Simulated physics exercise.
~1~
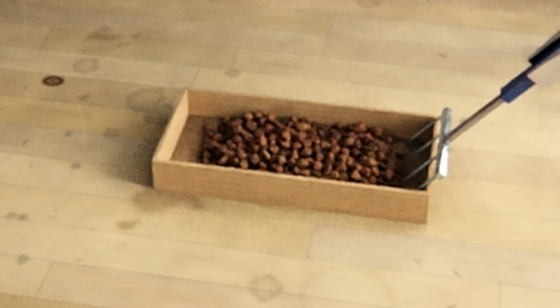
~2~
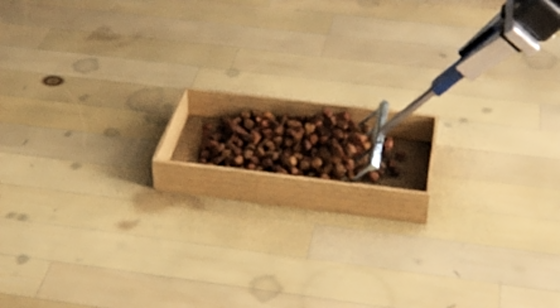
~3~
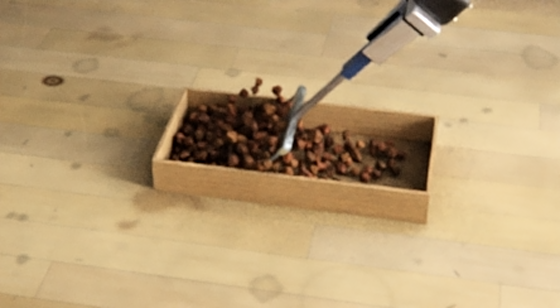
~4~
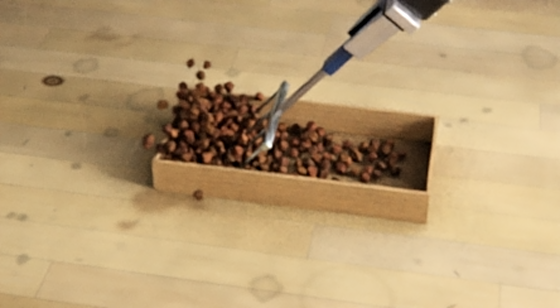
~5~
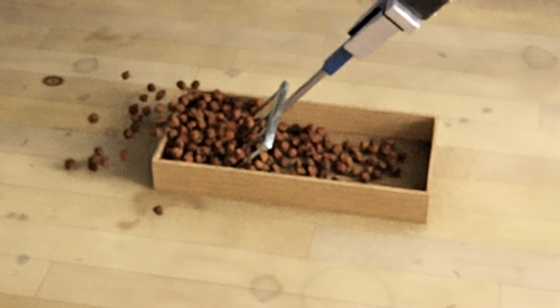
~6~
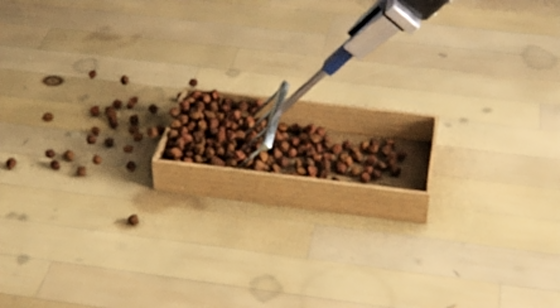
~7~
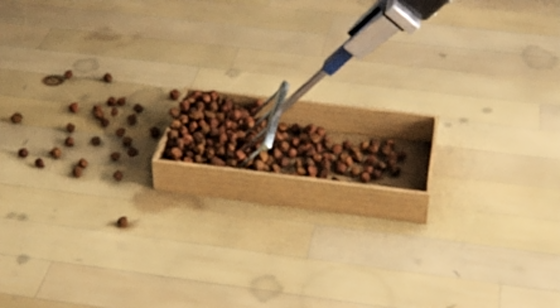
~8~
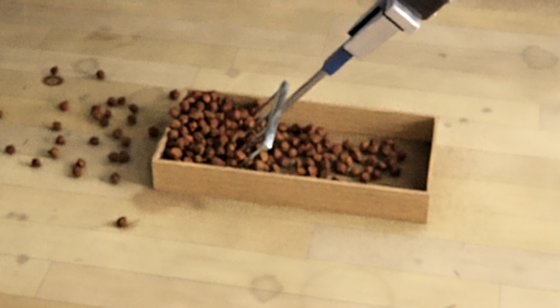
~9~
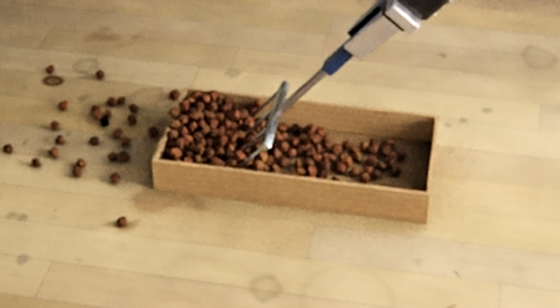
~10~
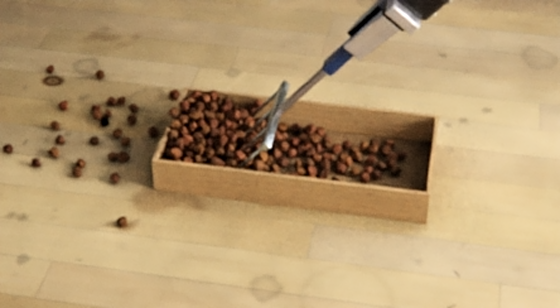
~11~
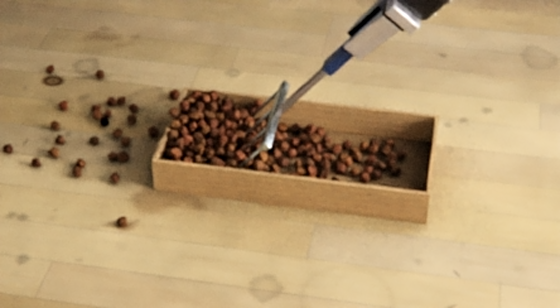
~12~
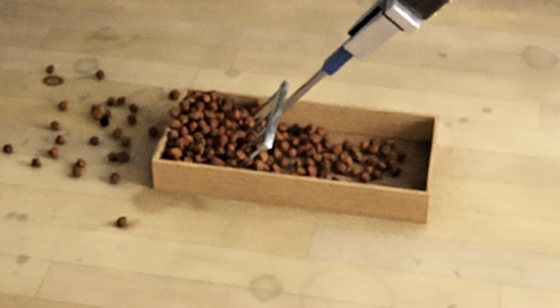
On a pale wooden table top, a robot arm swept a comb leftward through brown pellets in a shallow wooden tray, heaping them at the left end until some spilled over and scattered across the table, while the comb stopped and stayed among the rest.
